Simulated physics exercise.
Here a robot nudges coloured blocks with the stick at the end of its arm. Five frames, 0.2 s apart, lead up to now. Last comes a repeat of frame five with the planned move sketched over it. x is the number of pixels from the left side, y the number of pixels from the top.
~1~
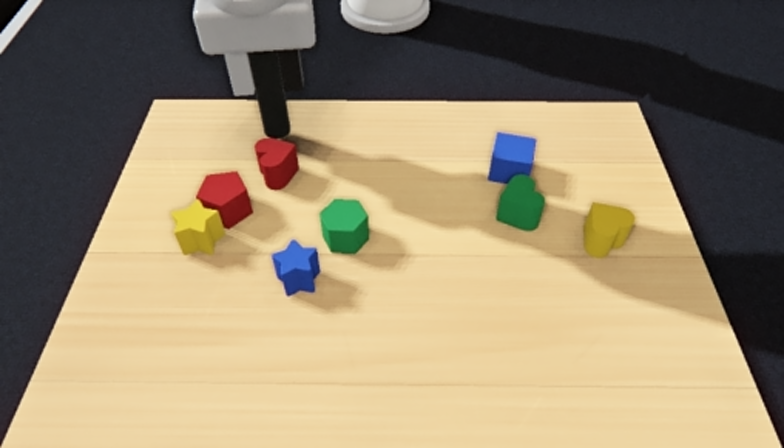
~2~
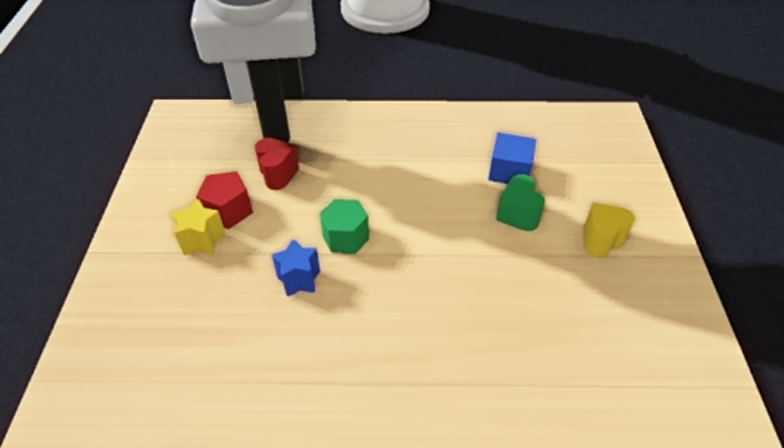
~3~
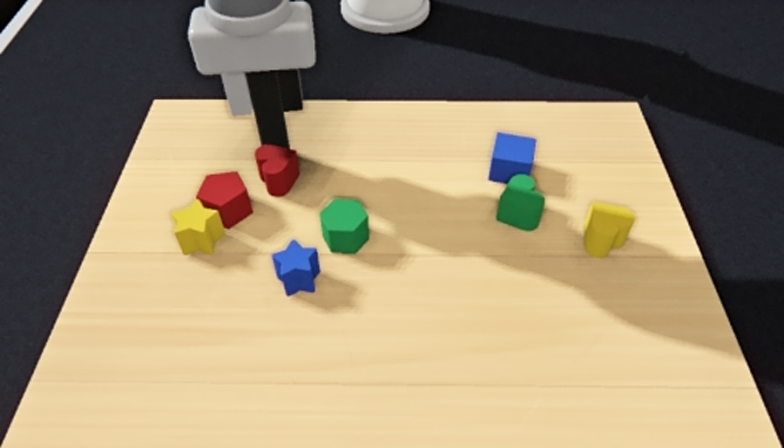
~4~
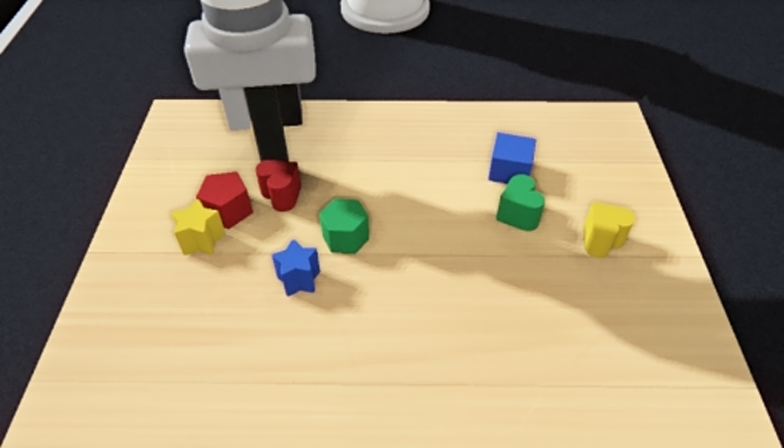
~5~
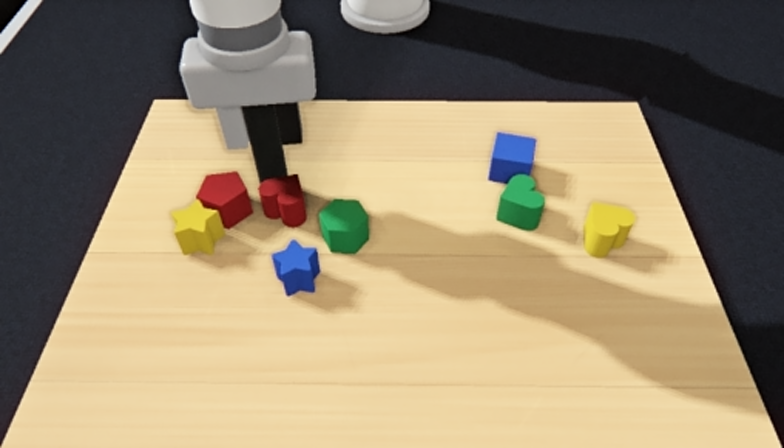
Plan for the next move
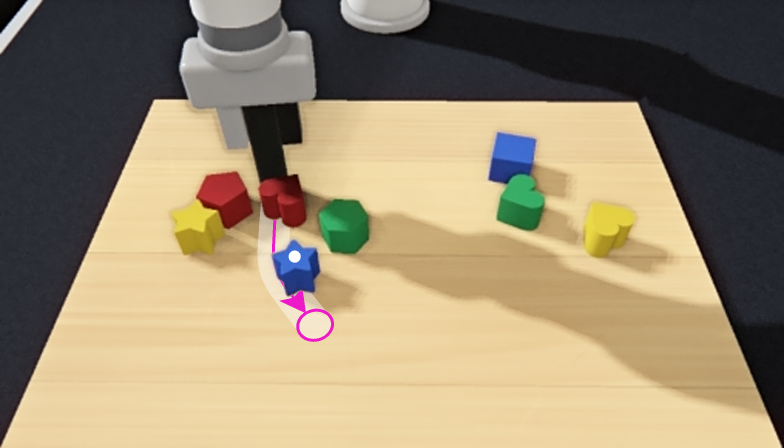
A robot arm's black stick pushes the red heart block down the wooden board.
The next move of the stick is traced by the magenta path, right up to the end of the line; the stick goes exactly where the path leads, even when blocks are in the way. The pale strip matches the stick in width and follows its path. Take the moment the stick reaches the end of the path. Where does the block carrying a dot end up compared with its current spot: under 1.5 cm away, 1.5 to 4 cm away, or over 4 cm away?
That block covers upwards of 4 cm.
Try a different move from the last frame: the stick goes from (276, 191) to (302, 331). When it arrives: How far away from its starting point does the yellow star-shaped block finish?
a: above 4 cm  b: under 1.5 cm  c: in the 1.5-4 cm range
It's b.
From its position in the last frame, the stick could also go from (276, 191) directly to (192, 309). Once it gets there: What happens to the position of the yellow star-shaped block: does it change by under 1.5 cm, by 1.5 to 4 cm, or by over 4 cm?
Displaced less than 1.5 cm.
The line goes from (276, 191) via (274, 234) and (281, 281), ending at (315, 325); the dot is on the blue star-shaped block.
On the path given first. One third of the way, stick at (272, 226); red heart block at (298, 223), turned 55° anticlockwise; green hexagonal block at (349, 216), turned 15° anticlockwise.
Two thirds of the way, stick at (280, 274); red heart block at (307, 236), turned 95° anticlockwise; blue star-shaped block at (308, 274), turned 45° clockwise; green hexagonal block at (351, 216), turned 15° anticlockwise.
At the end, stick at (314, 318); red five-sided block unmoved; red heart block at (307, 236), turned 95° anticlockwise; blue star-shaped block at (346, 294); green hexagonal block at (351, 216), turned 15° anticlockwise.
